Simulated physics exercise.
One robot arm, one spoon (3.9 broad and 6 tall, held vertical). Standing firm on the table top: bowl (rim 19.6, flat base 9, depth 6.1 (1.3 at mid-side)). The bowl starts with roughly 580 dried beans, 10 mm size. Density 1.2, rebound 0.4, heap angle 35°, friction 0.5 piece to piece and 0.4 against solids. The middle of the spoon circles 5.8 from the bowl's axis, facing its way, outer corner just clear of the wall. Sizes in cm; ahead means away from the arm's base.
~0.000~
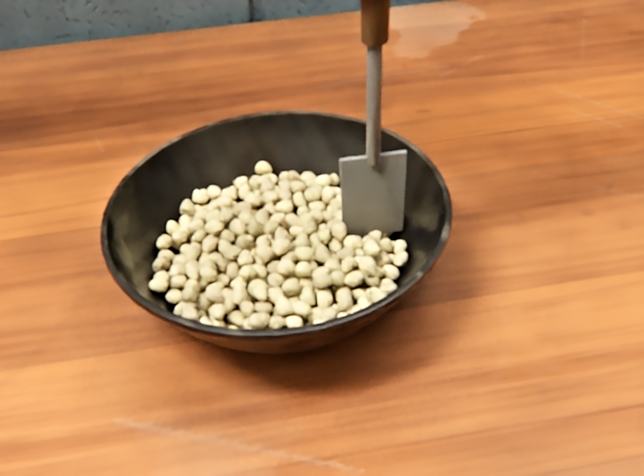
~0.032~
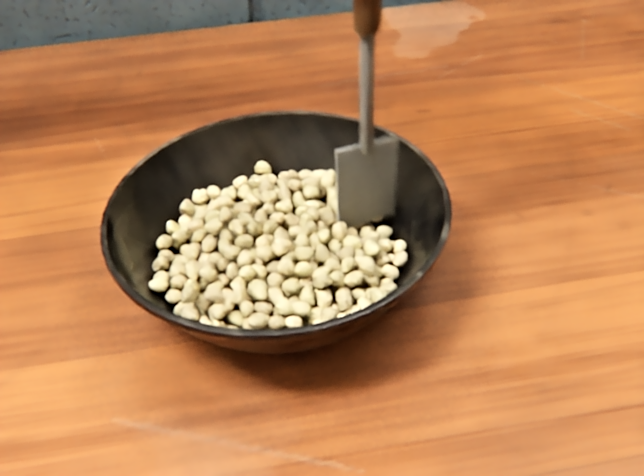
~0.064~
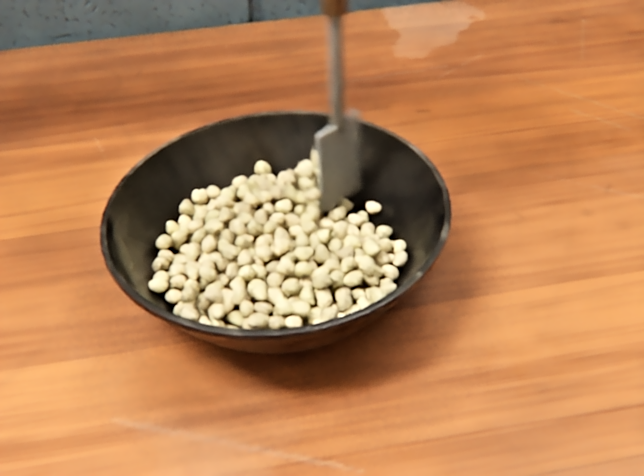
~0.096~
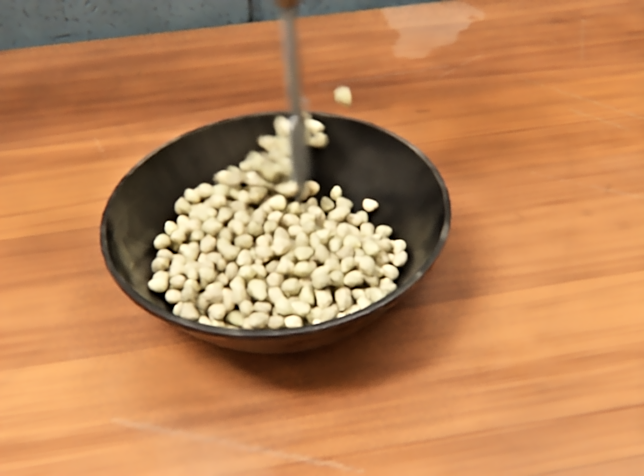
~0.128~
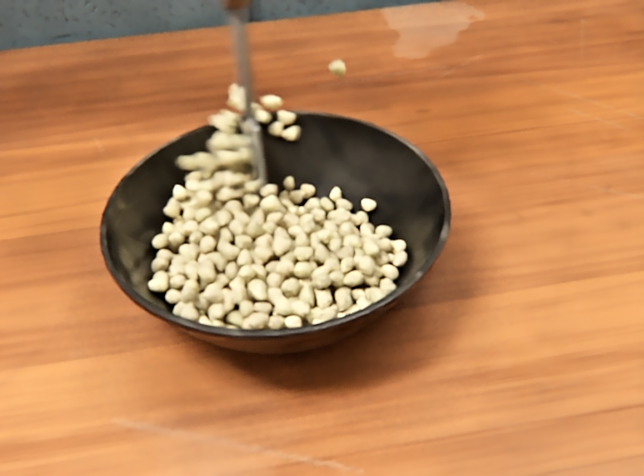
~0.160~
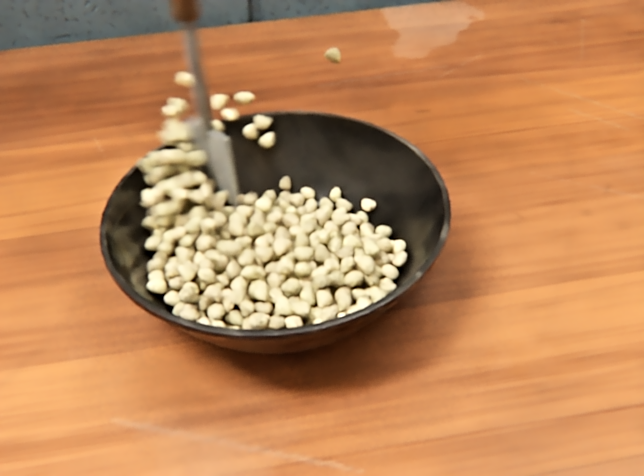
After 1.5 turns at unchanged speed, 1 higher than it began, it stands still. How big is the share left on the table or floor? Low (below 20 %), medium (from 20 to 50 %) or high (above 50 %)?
A medium share, from 20 to 50 %, ends on the table or floor.
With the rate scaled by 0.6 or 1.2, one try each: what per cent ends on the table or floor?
Some 10 and 30 per cent.
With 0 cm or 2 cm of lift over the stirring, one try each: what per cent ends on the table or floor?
About 40 and 15 per cent.
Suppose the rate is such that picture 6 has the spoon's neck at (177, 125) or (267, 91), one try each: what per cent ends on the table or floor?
About 30 and 15 per cent.
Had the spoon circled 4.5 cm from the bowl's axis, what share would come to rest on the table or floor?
It would be near 25 per cent.
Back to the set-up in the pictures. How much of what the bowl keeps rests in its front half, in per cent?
Roughly 50 per cent.
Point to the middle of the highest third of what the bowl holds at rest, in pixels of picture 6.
Near (275, 251).
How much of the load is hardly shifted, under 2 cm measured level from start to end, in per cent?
Roughly 40 per cent.
After 0.34 s, 284° round, highest piece 11 above the table; 506 in the bowl, 27 on the table or floor, 49 in flight or on the tool.
After 0.51 s, 83° round, highest piece 9 above the table; 448 in the bowl, 114 on the table or floor, 20 in flight or on the tool.
After 0.80 s, 180° round, highest piece 5 above the table; 424 in the bowl, 158 on the table or floor.
After 1.50 s, 180° round, highest piece 5 above the table; 424 in the bowl, 158 on the table or floor.
In the end, 424 in the bowl, 158 on the table or floor. That is 27 % on the table or floor.
